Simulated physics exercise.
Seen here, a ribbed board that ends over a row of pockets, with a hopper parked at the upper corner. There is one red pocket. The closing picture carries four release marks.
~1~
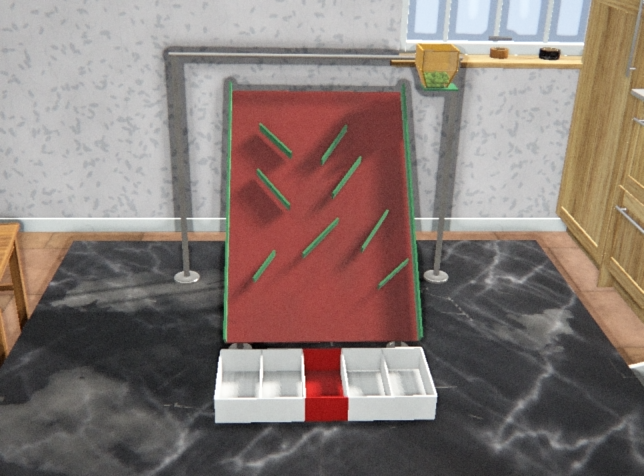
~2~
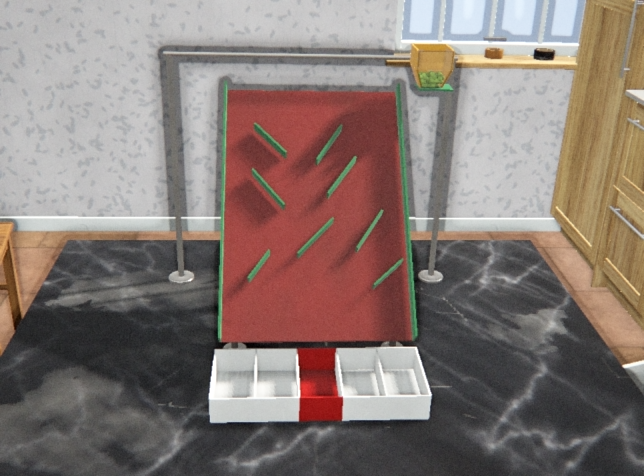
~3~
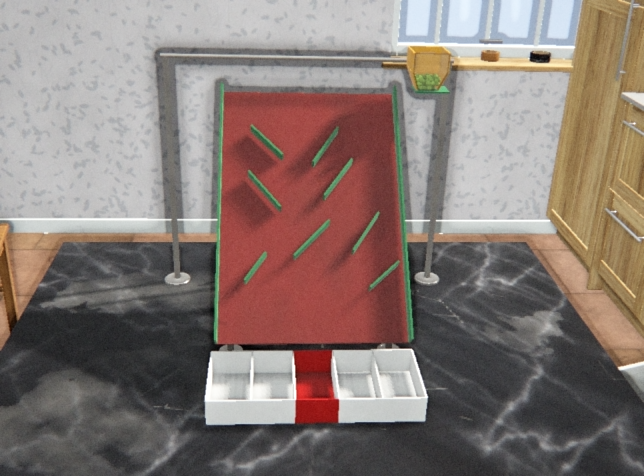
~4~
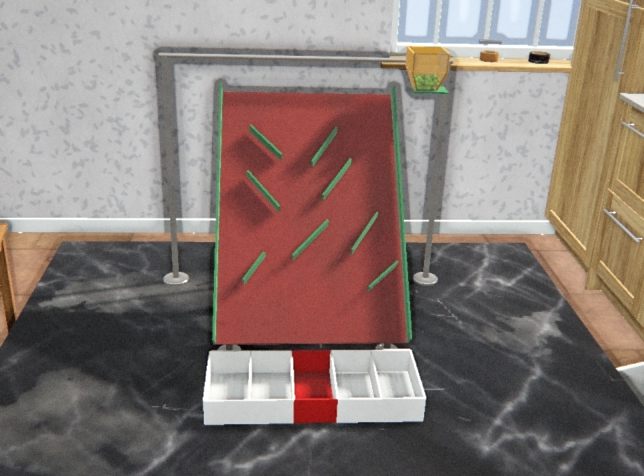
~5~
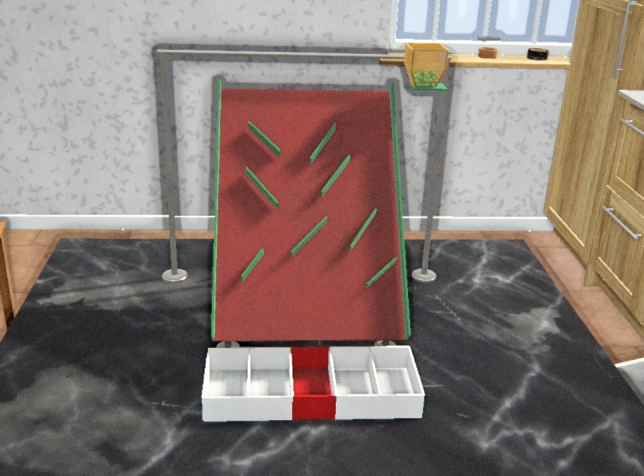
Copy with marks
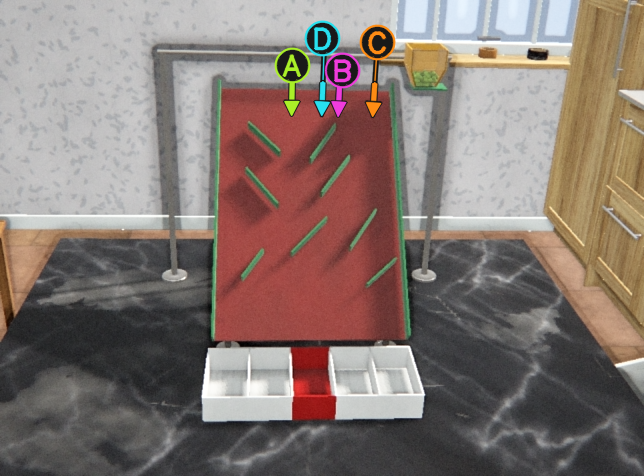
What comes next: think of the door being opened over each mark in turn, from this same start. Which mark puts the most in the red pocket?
Best: C.
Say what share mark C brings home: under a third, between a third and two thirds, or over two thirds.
Between a third and two thirds.
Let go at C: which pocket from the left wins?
The third.
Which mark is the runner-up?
Here it is mark B.
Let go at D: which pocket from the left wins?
The second from the left.
On the marked copy, mark A meets the board at (291, 110); mark B meets the board at (338, 111); mark C meets the board at (372, 111); mark D meets the board at (321, 110).
Choosing A, none in the red pocket, nearly all in other pockets.
Choosing B, about a third in the red pocket, about two thirds in other pockets, a stray few outside the box.
Choosing C, about half in the red pocket, about a third in other pockets.
Choosing D, a small part in the red pocket, most in other pockets, a small part outside the box.
